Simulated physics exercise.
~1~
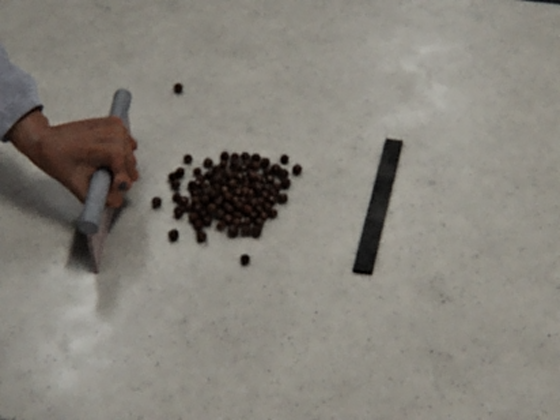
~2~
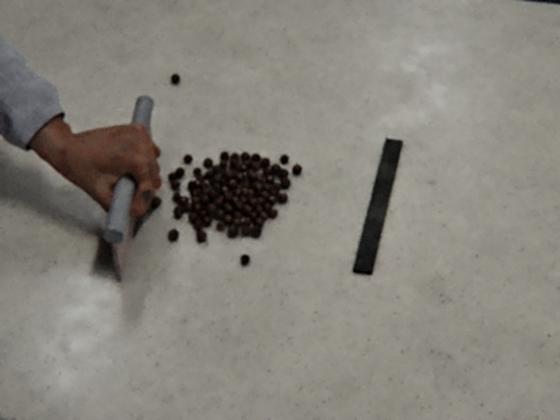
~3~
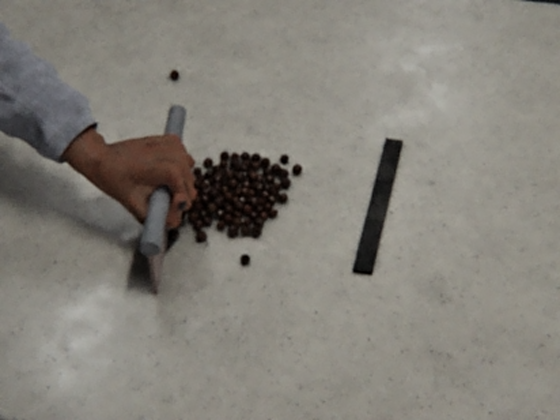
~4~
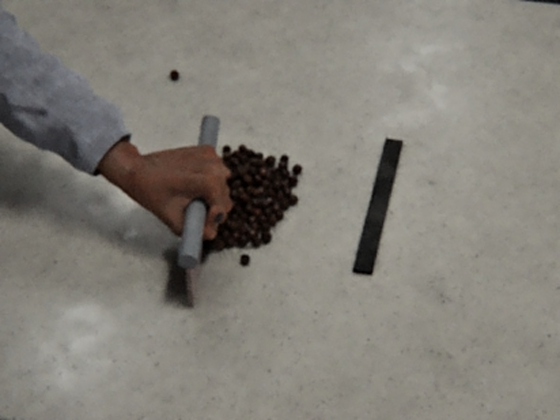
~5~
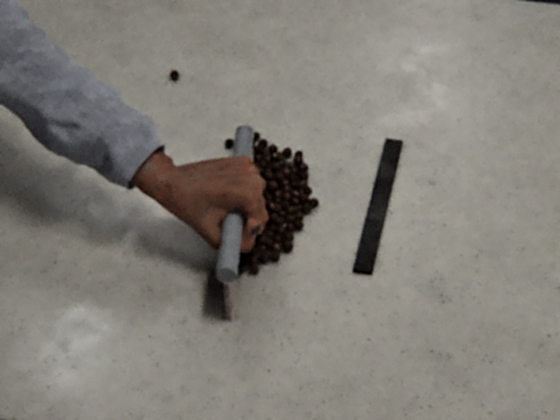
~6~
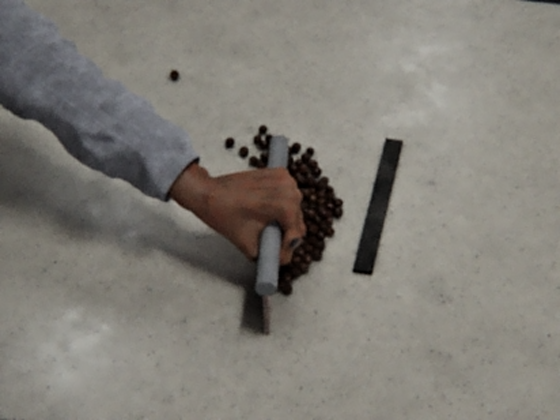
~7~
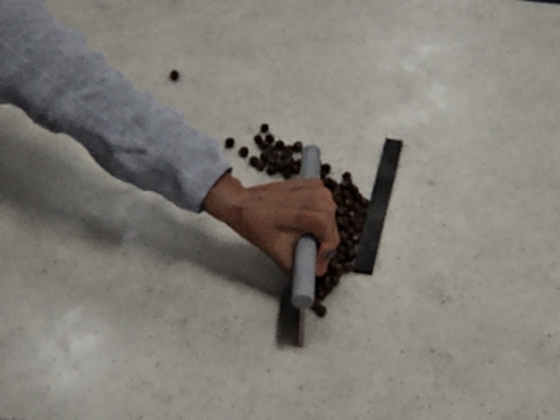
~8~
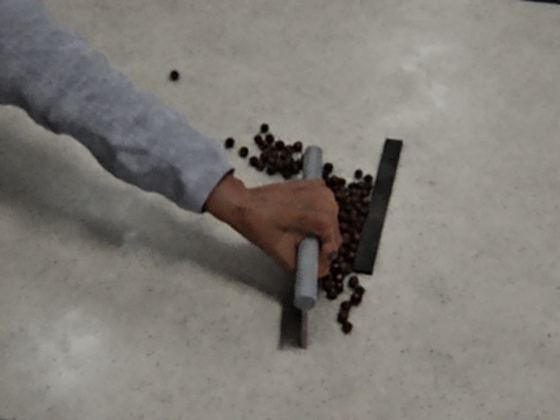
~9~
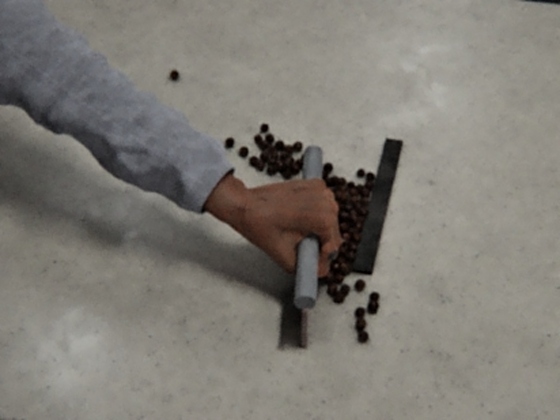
On a pale speckled surface, a hand scrapes brown balls rightward against a dark strip, scattering some.
